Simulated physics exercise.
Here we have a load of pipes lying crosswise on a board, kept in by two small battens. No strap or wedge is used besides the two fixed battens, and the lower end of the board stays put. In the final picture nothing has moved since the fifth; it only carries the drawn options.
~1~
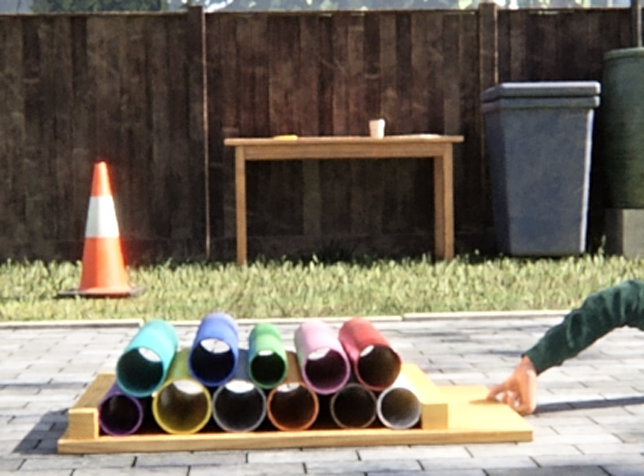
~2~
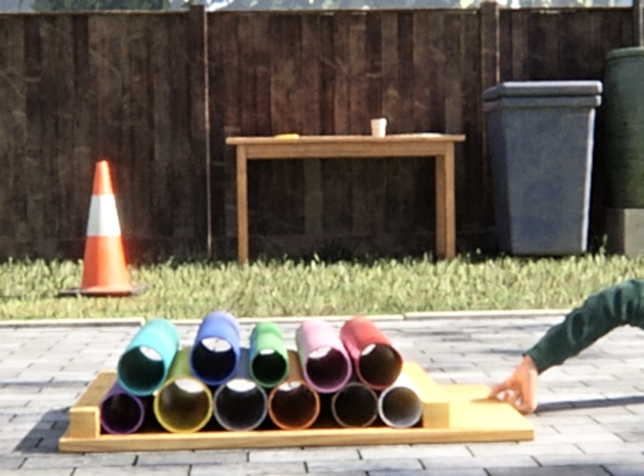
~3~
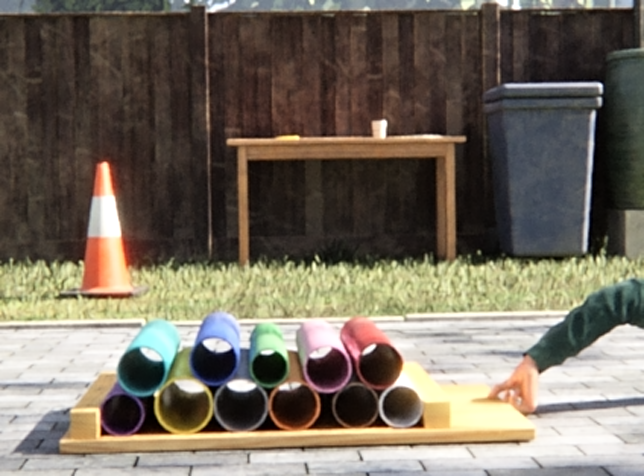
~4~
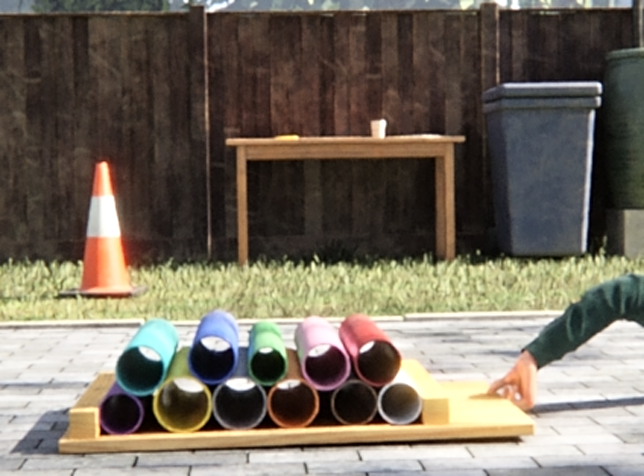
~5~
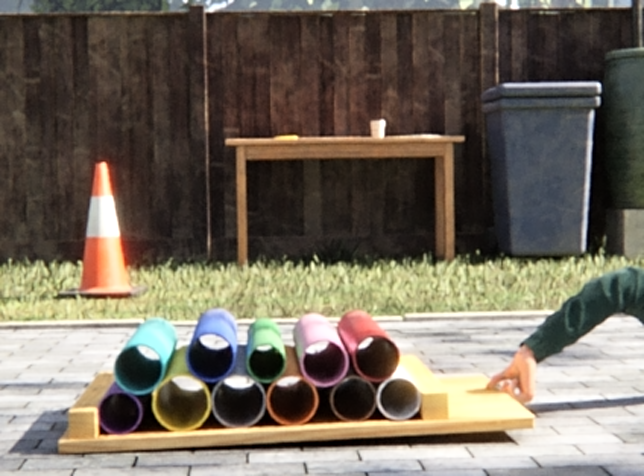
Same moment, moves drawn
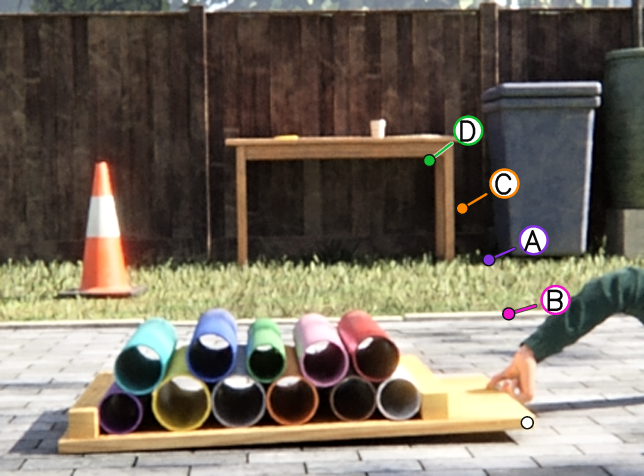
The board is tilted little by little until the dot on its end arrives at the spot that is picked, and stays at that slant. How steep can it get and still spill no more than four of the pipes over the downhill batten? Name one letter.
At most to C.
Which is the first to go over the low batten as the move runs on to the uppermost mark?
First is the turquoise one.
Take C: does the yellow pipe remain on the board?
Yes, with C.
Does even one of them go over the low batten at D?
Yes.
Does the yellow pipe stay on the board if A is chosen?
The yellow pipe: Yes.
On the copy, A at (489, 260); B at (509, 314); C at (462, 209); D at (429, 160); the white dot at (527, 423).
On C. First, board at 17°.
Then, board at 29°.
Finally, board at 29°, one over the low batten (turquoise).
By contrast, A one over the low batten (turquoise); B one over the low batten (turquoise); D five over the low batten.
